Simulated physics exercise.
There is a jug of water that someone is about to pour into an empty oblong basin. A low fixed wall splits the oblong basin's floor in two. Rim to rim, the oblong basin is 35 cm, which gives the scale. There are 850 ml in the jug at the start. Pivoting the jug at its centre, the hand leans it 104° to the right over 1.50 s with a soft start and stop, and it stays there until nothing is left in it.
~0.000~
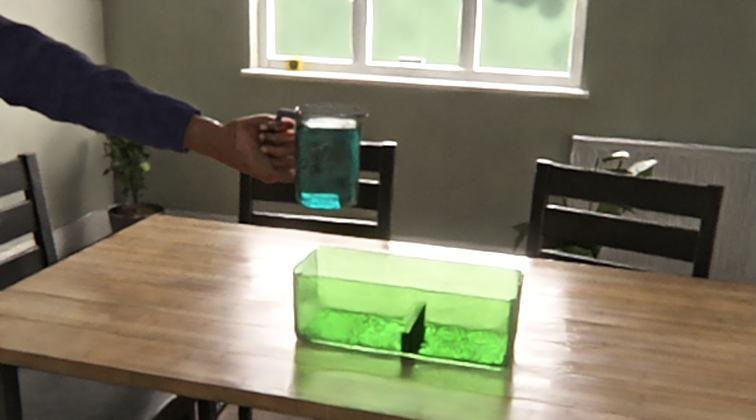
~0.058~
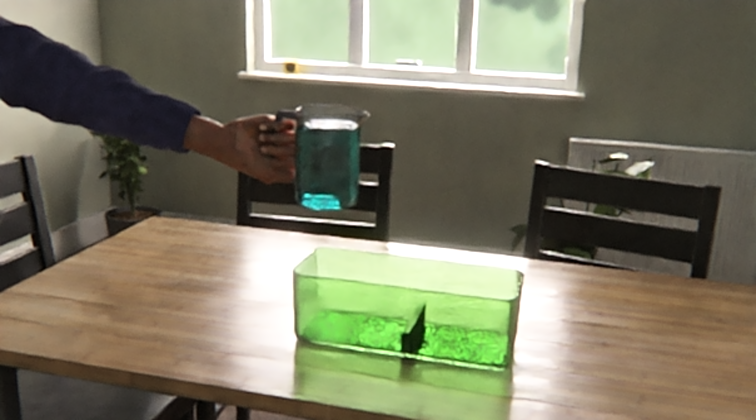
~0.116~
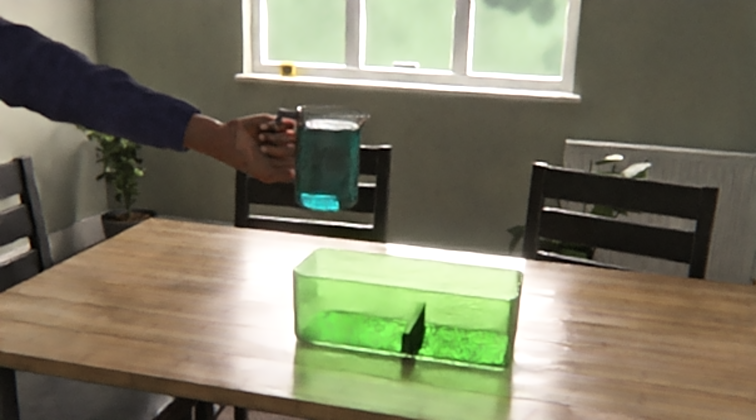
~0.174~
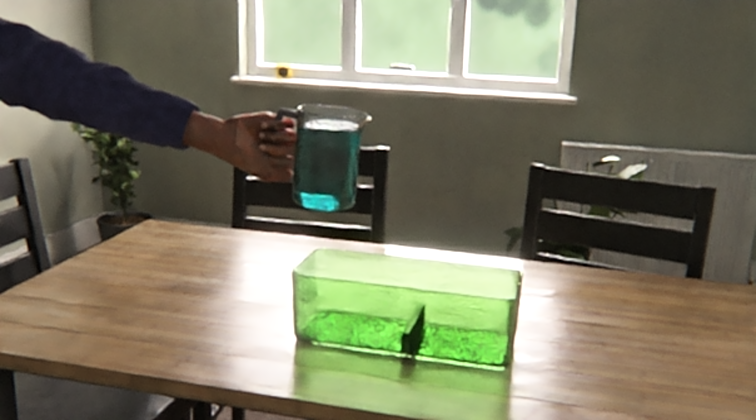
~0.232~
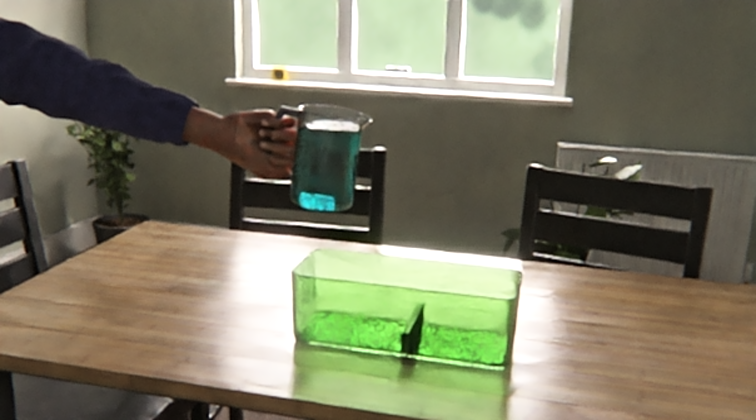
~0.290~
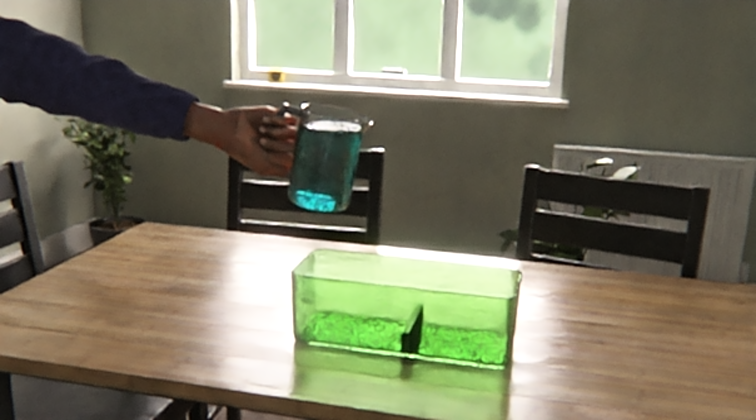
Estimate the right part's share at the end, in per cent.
Roughly 74 per cent is in the right part.
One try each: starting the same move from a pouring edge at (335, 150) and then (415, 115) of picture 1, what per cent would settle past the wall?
It comes to 10 per cent, and then 85 per cent.
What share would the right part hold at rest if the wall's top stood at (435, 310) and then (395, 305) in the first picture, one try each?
25 per cent first, 95 per cent second.
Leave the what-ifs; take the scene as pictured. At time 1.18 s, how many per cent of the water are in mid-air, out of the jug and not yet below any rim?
Near 20 percent.
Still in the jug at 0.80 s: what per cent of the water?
About 92 per cent.
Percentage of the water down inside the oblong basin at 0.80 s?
About 1%.
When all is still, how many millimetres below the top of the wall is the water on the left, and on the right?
Left about 26 mm, right about 4 mm.
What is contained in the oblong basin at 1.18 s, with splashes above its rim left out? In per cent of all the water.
Around 32 parts in a hundred.
After 0.80 s the tilt is 58° and 91 per cent is still to pour, 1 is left of the wall and 1 right of it.
After 1.18 s the tilt is 93° and 48 per cent is still to pour, 2 is left of the wall and 30 right of it.
After 1.57 s the tilt is 104° and 7 per cent is still to pour, 10 is left of the wall and 76 right of it.
After 2.00 s the tilt is 104° and 0 per cent is still to pour, 23 is left of the wall and 75 right of it.
In the end 25 per cent lies left of the wall, 74 right of it and 1 outside.
